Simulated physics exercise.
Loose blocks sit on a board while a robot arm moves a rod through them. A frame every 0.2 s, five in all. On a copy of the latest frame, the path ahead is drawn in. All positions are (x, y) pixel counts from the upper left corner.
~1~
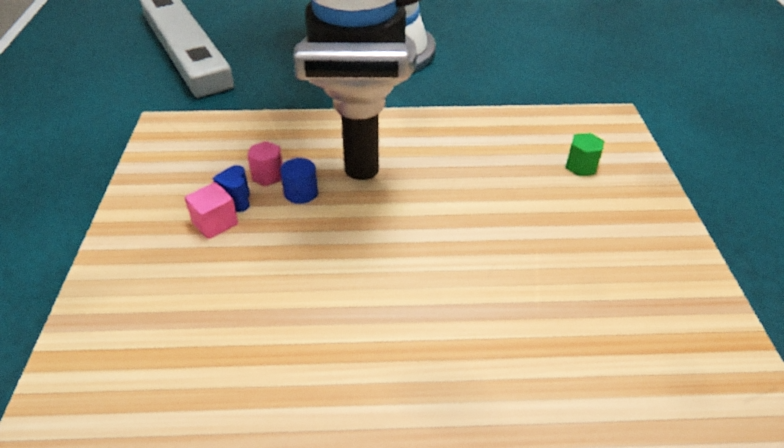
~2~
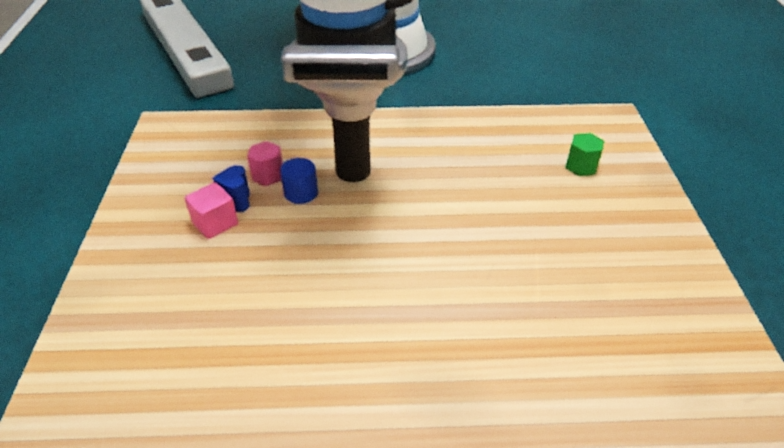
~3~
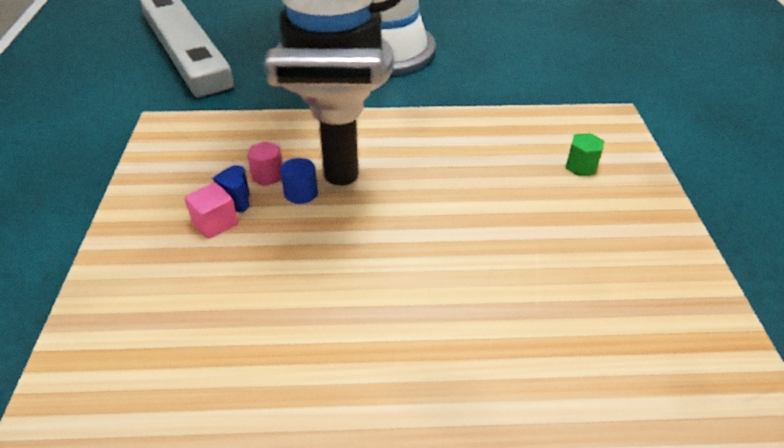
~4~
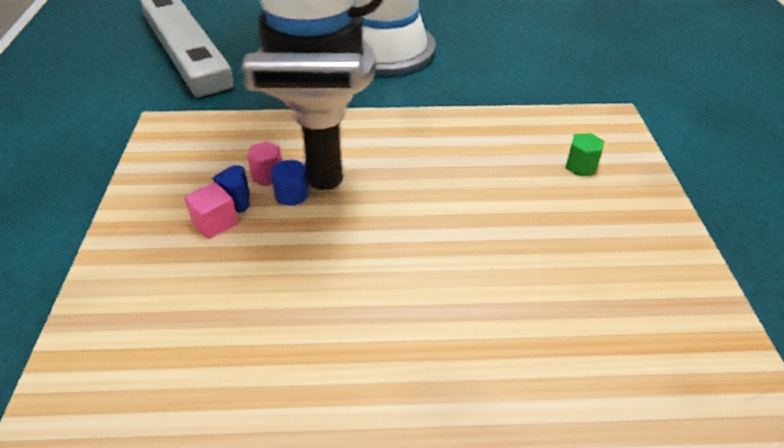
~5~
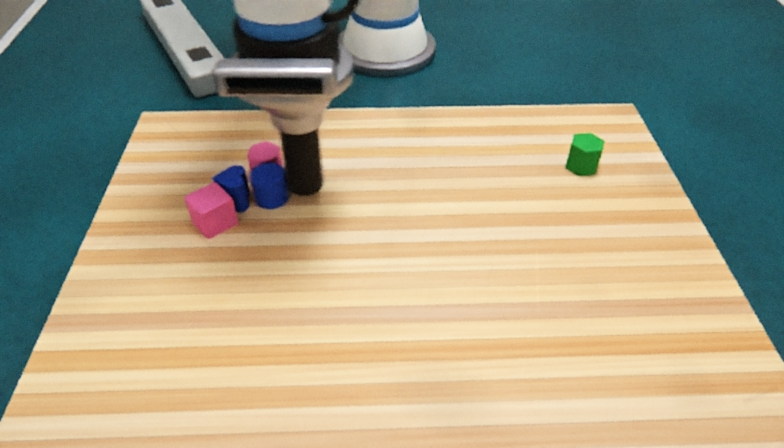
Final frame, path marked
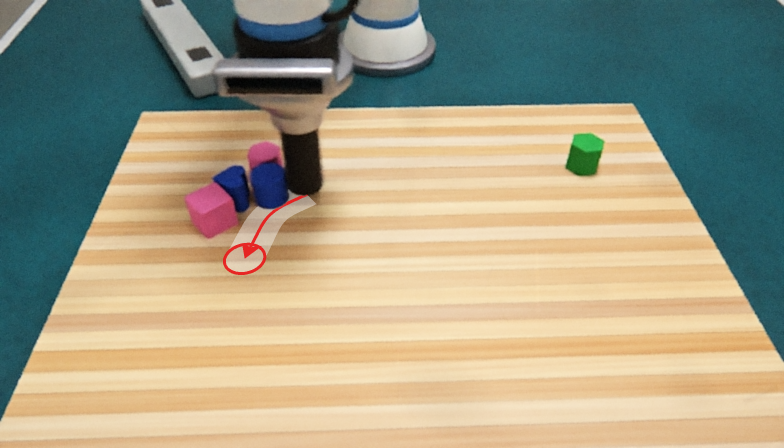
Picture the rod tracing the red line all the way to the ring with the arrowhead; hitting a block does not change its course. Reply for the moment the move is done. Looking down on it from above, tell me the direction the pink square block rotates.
Spin direction: Counter-clockwise.
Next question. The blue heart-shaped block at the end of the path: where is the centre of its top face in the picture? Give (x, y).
Its top middle: (207, 172).
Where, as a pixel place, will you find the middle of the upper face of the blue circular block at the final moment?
The top centre is at (233, 181).
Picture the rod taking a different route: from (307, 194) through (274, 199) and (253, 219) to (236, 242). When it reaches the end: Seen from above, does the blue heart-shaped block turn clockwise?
Answer: Yes.
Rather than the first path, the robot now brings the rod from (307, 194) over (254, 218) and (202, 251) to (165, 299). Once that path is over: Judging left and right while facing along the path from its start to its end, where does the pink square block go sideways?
Over to the right.
The line goes from (307, 194) over (277, 209) and (258, 232) to (245, 259).
The first path, step by step. One third of the way, rod (274, 200); pink square block (202, 198), turned 20° anticlockwise; blue heart-shaped block (210, 173), turned 20° clockwise; blue circular block (237, 180).
Two thirds of the way, rod (256, 222); pink square block (201, 199), turned 20° anticlockwise; blue heart-shaped block (207, 172), turned 20° clockwise; blue circular block (233, 181).
At the end, rod (242, 248); pink square block (201, 199), turned 20° anticlockwise; blue heart-shaped block (207, 172), turned 20° clockwise; pink six-sided block unmoved; blue circular block (233, 181).
